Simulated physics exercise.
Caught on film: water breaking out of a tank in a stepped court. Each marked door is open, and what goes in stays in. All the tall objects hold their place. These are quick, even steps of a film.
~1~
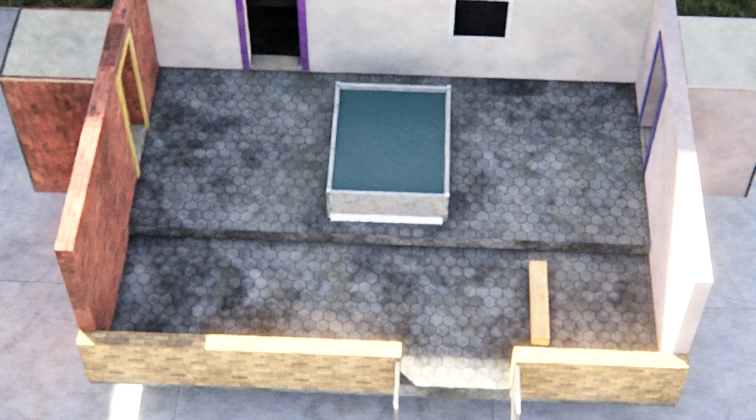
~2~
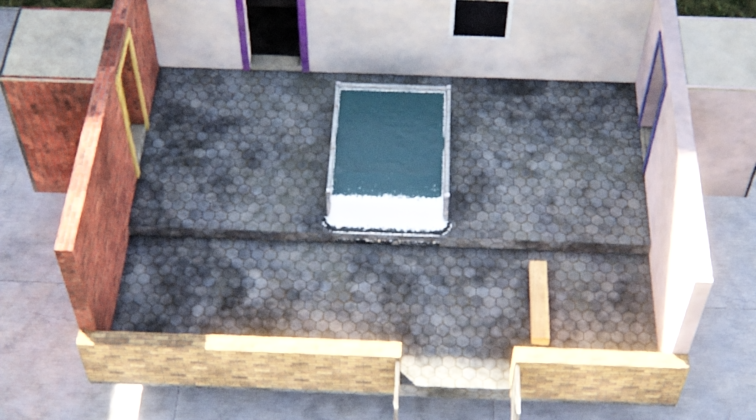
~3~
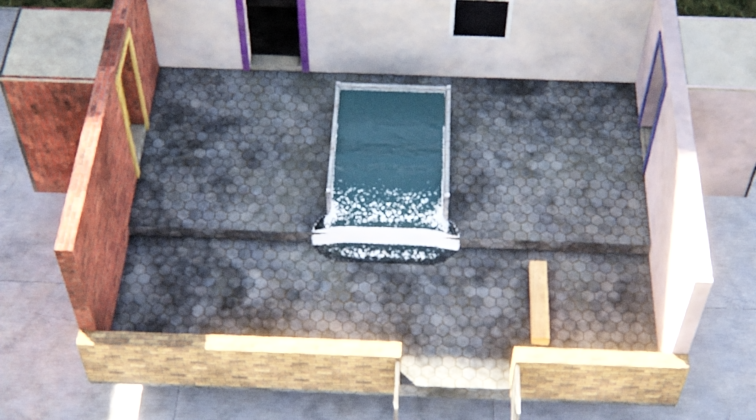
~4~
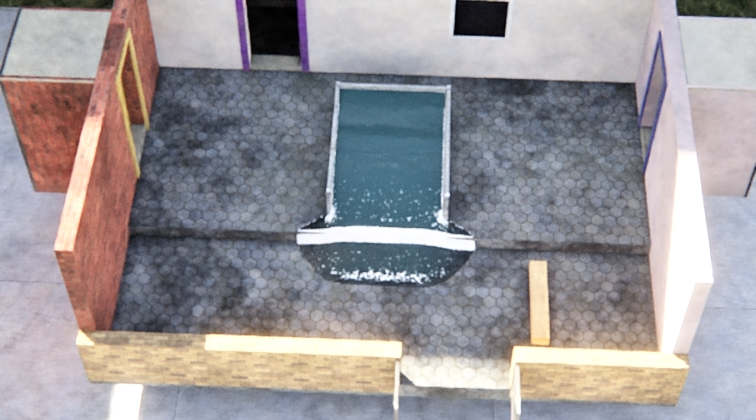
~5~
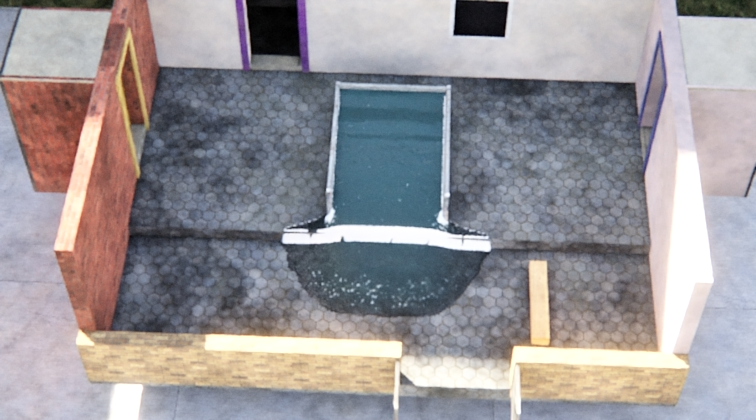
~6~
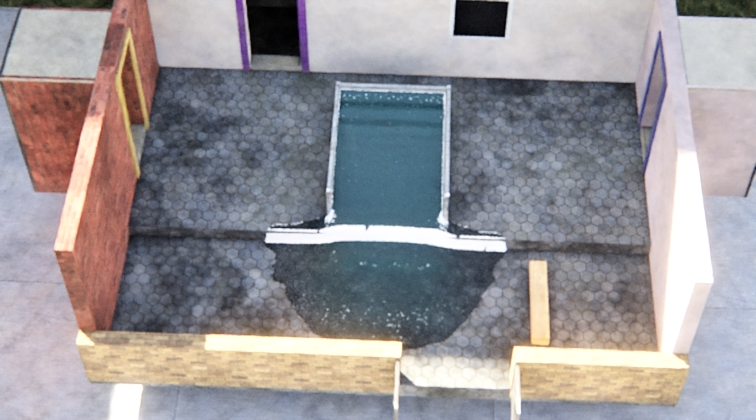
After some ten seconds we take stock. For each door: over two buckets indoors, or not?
One by one: The purple door holds within the limit; the blue door holds within the limit; the yellow door holds within the limit.
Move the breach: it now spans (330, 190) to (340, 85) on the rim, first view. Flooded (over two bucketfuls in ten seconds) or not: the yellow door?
In short: The yellow one passes that mark.
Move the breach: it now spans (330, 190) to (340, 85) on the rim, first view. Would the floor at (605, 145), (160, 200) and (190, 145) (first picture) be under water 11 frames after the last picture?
In turn: Dry, under water, under water.
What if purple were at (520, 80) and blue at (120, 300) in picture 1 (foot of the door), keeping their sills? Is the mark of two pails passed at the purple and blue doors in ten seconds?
My reading: The purple door stays under; the blue door lets more in.
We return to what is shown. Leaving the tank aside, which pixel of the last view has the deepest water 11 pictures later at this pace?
At about (351, 368).
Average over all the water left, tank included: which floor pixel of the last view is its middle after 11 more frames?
Around (374, 257).
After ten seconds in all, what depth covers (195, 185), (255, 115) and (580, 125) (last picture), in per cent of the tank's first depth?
About 0, 0 and 0 per cent.
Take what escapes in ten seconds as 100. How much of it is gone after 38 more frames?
Close to 75 %.
A moment on, water covers 20 % of the floor; the purple door not reached, the blue door not reached, the yellow door not reached.
Next, water covers 25 % of the floor; the purple door not reached, the blue door not reached, the yellow door not reached.
Then, water covers 35 % of the floor; the purple door not reached, the blue door not reached, the yellow door not reached.
Later, water covers 40 % of the floor; the purple door not reached, the blue door not reached, the yellow door not reached.
In the end, water covers 45 % of the floor; the purple door not reached, the blue door not reached, the yellow door not reached.
